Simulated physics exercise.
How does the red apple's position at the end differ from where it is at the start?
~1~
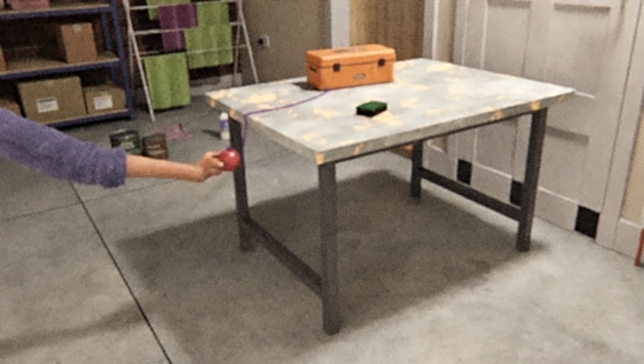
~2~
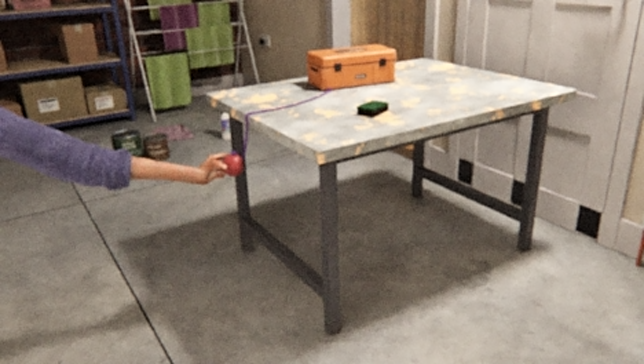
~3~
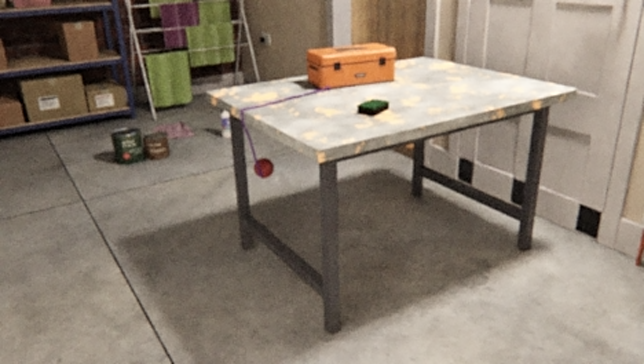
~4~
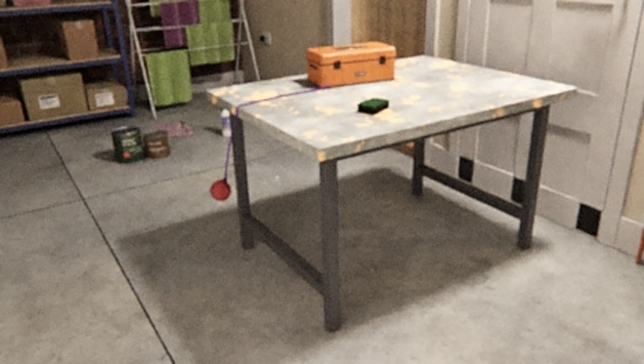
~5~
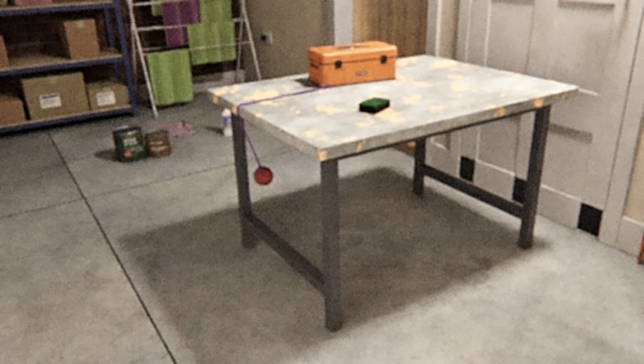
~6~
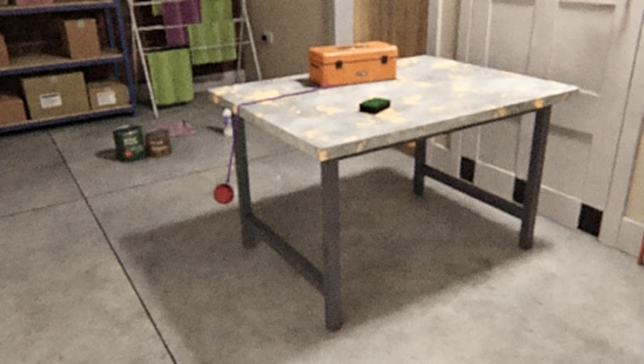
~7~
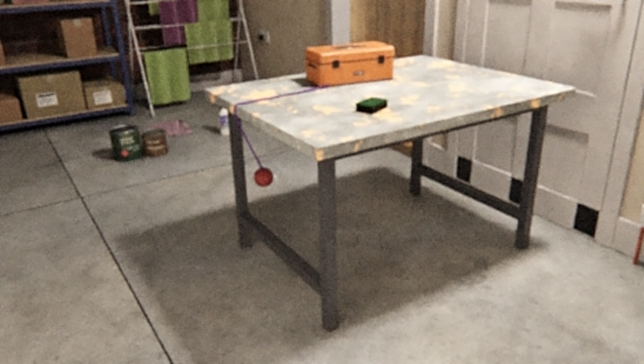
At the start the apple is held in a hand just off the left end of the table. At the end it hangs from the lace with no hand on it, a little lower and further to the right, below the tabletop edge.
